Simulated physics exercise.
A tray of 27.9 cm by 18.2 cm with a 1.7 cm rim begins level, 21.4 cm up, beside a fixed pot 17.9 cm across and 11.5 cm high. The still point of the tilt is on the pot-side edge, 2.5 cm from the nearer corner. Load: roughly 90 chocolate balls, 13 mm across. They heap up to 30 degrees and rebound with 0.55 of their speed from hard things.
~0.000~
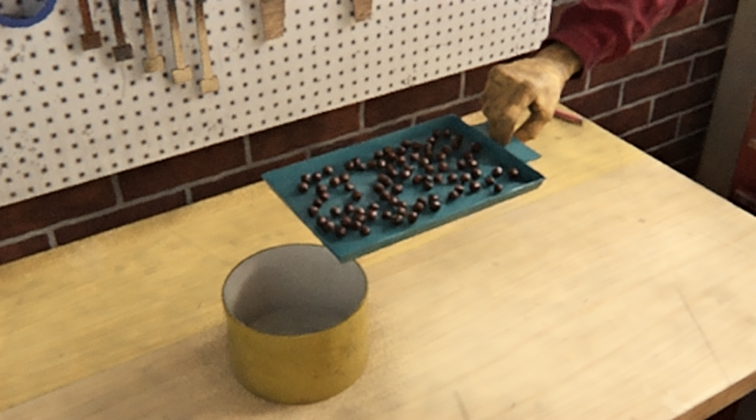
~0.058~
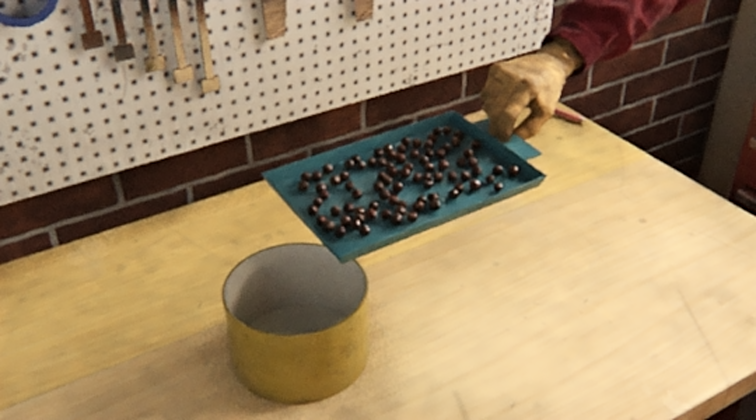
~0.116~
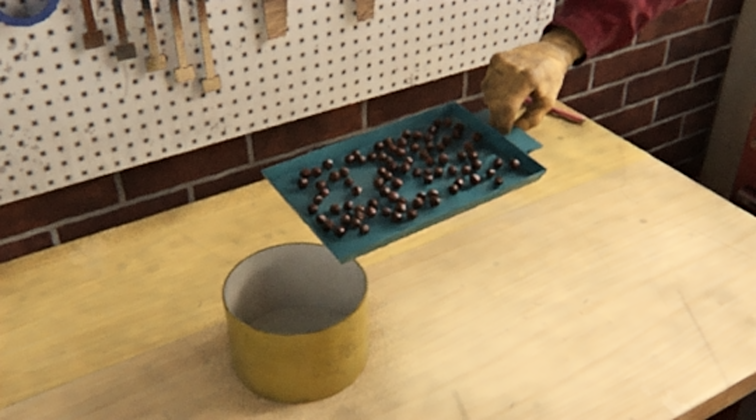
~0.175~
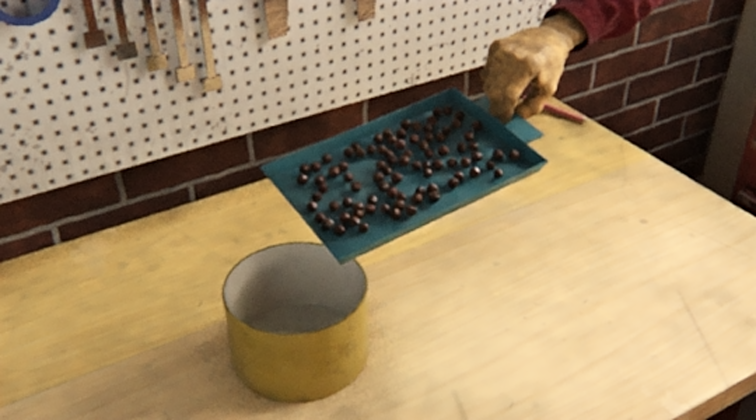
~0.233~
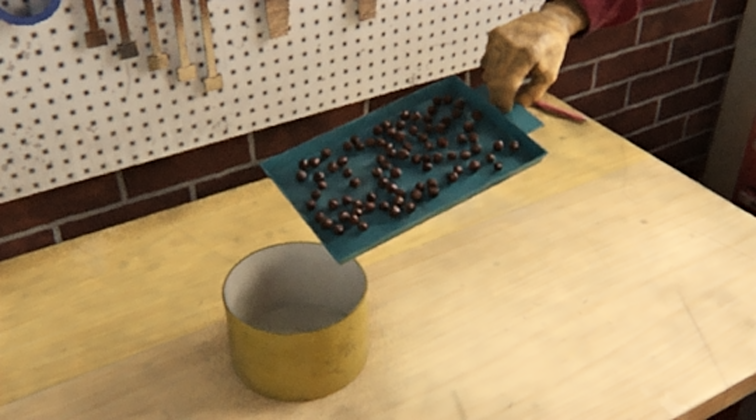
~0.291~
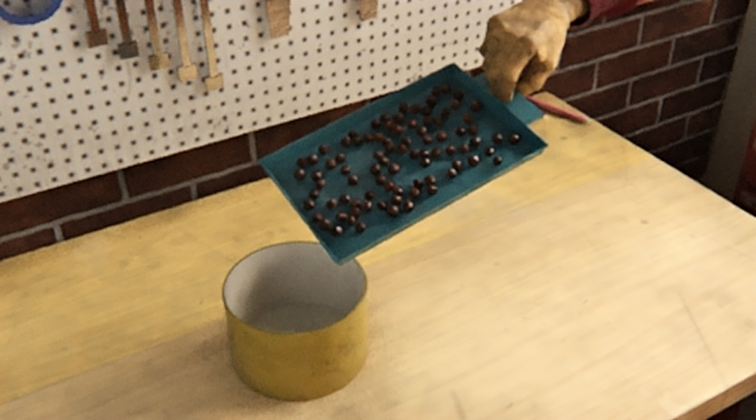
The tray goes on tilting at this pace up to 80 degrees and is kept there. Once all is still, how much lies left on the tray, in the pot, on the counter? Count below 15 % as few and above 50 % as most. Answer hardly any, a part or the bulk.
Tray hardly any, pot hardly any, counter the bulk.
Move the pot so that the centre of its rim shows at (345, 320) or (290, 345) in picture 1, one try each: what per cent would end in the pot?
About 85 and 95 per cent.
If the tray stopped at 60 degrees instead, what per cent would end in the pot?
Then about 5 per cent.
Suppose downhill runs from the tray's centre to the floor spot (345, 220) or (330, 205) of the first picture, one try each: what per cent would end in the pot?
Some 55 and 85 per cent.
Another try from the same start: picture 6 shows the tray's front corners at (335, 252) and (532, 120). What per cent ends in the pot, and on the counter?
Pot 85, counter 15.
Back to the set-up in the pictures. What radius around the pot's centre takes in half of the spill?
Roughly 22 cm.
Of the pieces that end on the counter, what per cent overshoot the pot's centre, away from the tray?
Roughly 80 per cent.
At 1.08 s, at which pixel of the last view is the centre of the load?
Near (340, 215).
After 0.76 s, tilt 46 degrees; the tray holds 100 %, the pot 0 %.
After 1.08 s, tilt 67 degrees; the tray holds 95 %, the pot 0 %.
Then, at 1.49 s, tilt 80 degrees; the tray holds 10 %, the pot 5 %.
At rest (2.8 s), tray 0 %, pot 5 %, counter 95 %.
